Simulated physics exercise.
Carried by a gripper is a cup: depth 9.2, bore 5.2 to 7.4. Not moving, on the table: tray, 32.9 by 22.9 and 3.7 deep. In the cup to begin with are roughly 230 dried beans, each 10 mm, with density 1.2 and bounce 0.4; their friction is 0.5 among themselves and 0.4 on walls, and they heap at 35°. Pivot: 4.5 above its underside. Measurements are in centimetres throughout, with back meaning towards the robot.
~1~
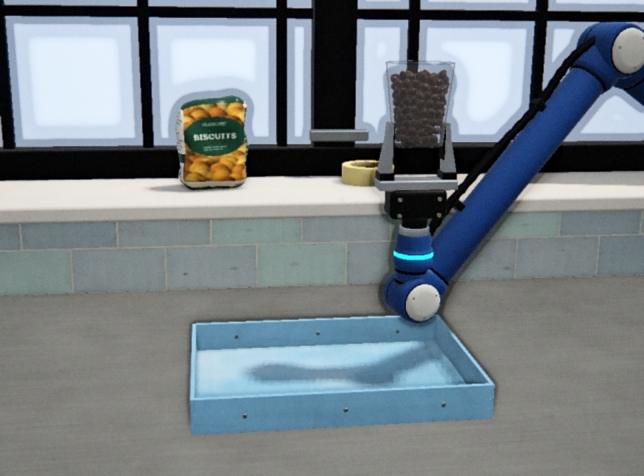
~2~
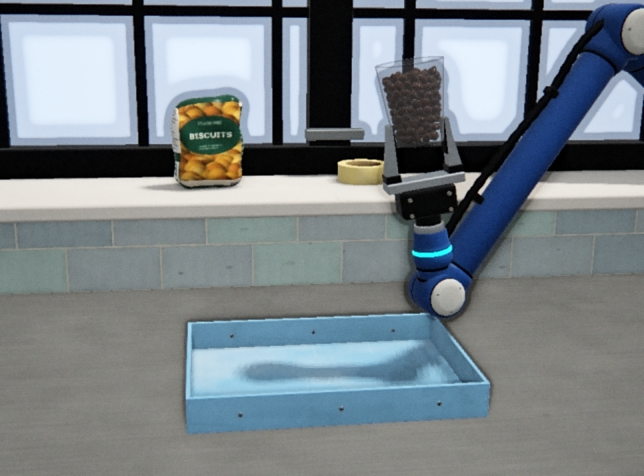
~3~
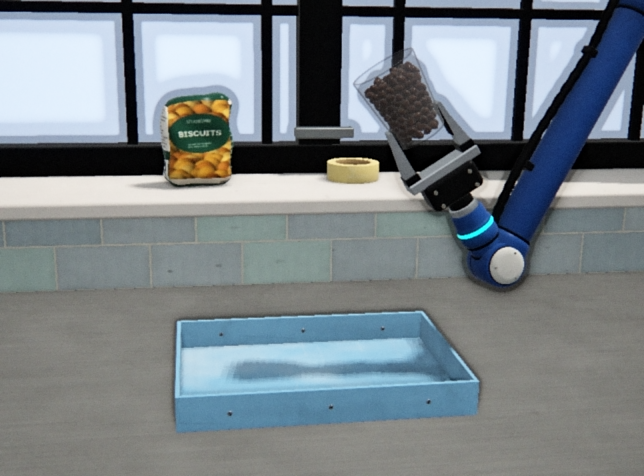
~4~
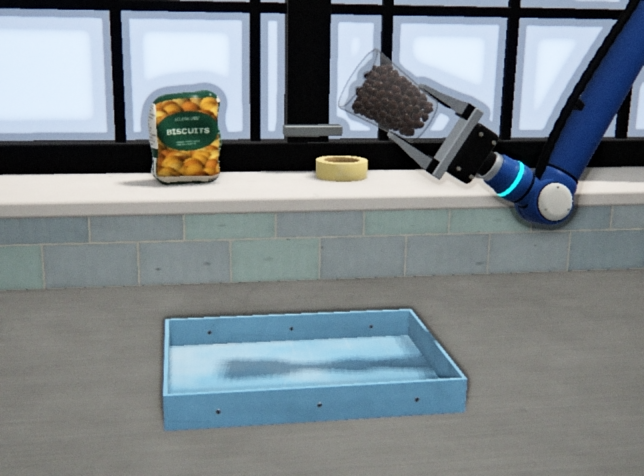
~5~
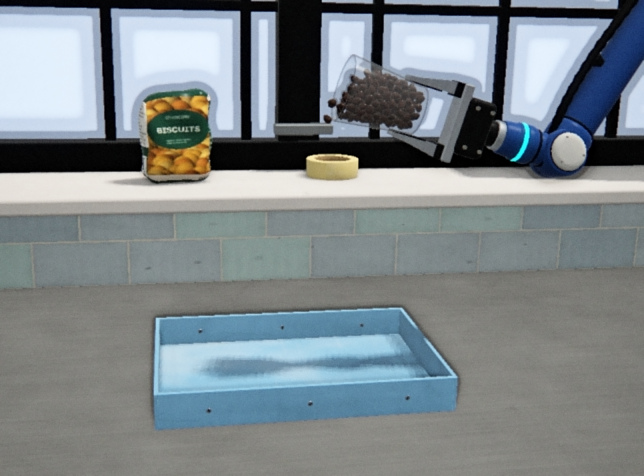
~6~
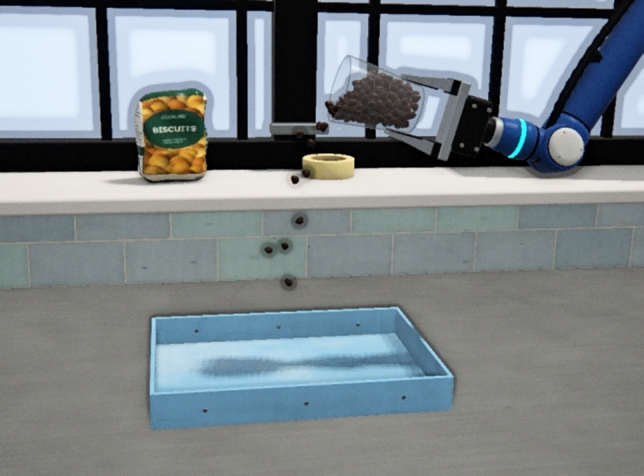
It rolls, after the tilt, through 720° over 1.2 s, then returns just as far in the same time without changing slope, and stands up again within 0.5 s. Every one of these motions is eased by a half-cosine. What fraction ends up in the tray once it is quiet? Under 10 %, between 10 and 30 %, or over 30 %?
Over 30 %.
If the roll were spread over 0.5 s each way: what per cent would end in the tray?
About 15 %.
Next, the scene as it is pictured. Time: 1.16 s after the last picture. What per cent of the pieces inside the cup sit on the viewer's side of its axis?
About 65 %.
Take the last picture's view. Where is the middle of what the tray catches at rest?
Middle: Close to (262, 375).
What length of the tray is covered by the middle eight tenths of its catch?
16 cm.
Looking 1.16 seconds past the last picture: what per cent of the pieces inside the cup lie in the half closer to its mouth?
Near 40 percent is in the half by the mouth.
Then, 1.16 s later, tipped 75°, highest piece 36 above the table; 170 in the cup, 53 in the tray, 10 in flight or on a rim.
Then, 2.32 s later, tipped 75°, highest piece 36 above the table; 132 in the cup, 94 in the tray, 7 in flight or on a rim.
Then, 3.10 s later, upright, highest piece 38 above the table; 129 in the cup, 104 in the tray.
Then, 3.80 s later, upright, highest piece 38 above the table; 129 in the cup, 104 in the tray.
At rest, 129 in the cup, 104 in the tray. That is 45 % in the tray.
